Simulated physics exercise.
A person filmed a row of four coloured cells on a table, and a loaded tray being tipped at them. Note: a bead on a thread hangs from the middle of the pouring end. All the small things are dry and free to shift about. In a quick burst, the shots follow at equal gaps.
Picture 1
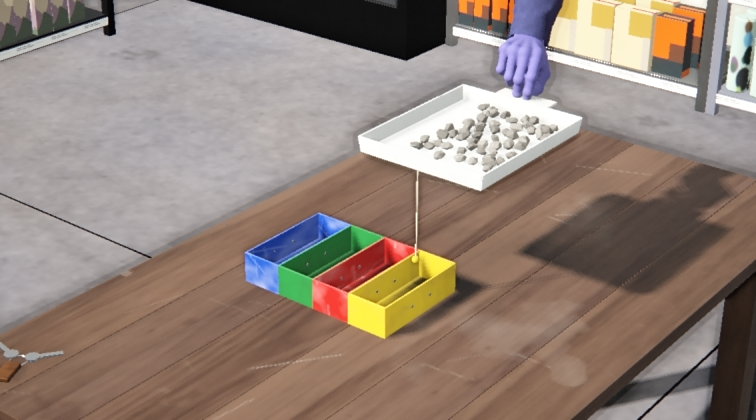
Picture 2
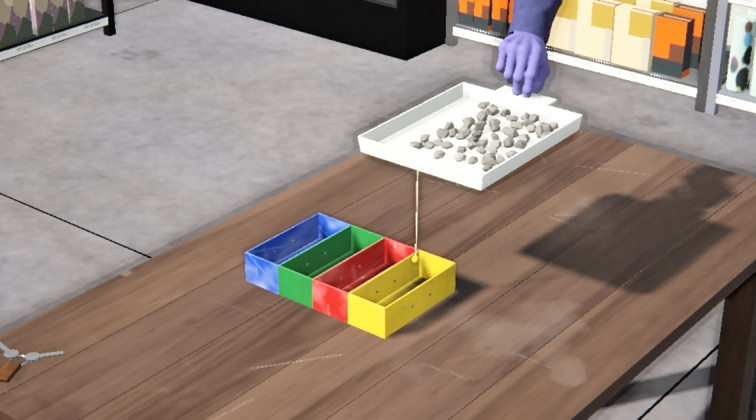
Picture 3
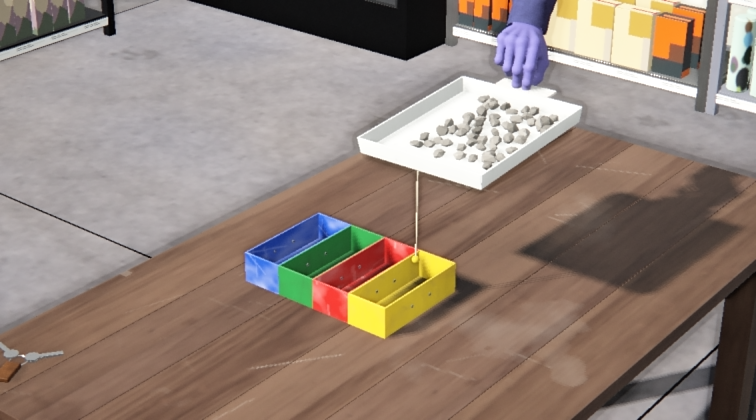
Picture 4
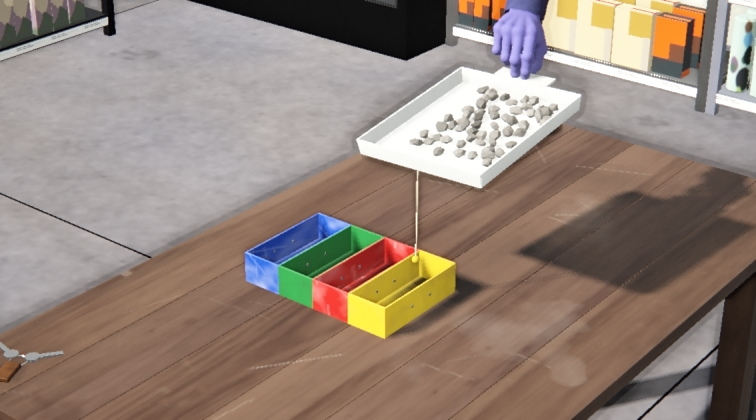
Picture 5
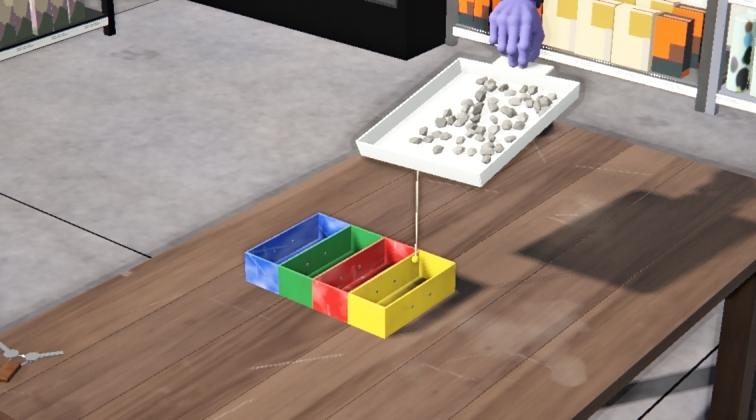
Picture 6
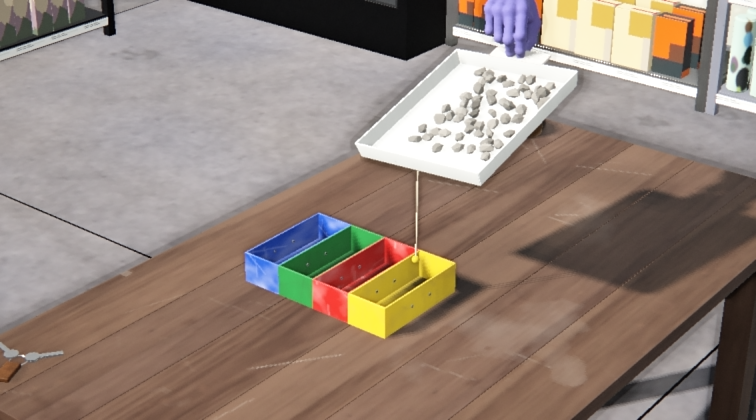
In a room with a grey concrete floor and stocked shelves behind, a plank table is seen from above at an angle. Blue, green, red and yellow cells sit in a row from left to right, below a white tray of grey gravel with a bead hanging on a thread. A purple hand at the far end gradually raises and tilts the tray, the stones shift slightly, and the camera stays still.
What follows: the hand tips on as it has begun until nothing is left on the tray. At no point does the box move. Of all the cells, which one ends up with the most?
The red one ends up with the most.
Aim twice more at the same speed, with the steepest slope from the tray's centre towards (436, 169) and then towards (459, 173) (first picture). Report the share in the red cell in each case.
I'd expect around 0 in a hundred first and around 0 in a hundred second.
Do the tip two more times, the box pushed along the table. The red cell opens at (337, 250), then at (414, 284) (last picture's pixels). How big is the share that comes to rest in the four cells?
Estimates in order: 70 percent, 100 percent.
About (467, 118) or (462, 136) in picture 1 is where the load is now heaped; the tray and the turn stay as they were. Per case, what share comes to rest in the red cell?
It would be roughly 60 per cent for the first and roughly 50 per cent for the second.
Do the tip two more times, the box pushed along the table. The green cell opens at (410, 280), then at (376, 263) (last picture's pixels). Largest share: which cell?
Try 1 - blue. Try 2 - that green cell.
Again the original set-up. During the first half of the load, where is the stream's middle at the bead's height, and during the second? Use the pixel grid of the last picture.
First part (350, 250), rest (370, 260).
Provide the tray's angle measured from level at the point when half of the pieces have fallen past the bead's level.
That happens at close to 110 degrees.
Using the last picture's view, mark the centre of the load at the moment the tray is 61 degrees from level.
Mark it at roughly (411, 141) in the final frame.
Soon after the last picture, tray tipped steeply; nearly all on the tray; a stray few falling or outside the box.
A little later, tray tipped right over; about two thirds on the tray; a small part in the green cell; a small part in the red cell; a small part in the yellow cell; about a quarter falling or outside the box.
Later still, tray tipped past a quarter turn; about half in the red cell; about a quarter in the green cell; about a quarter in the yellow cell; a small part falling or outside the box.
At rest, tray tipped past a quarter turn; about half in the red cell; about a quarter in the green cell; about a quarter in the yellow cell; none in the blue cell; a small part outside the box.
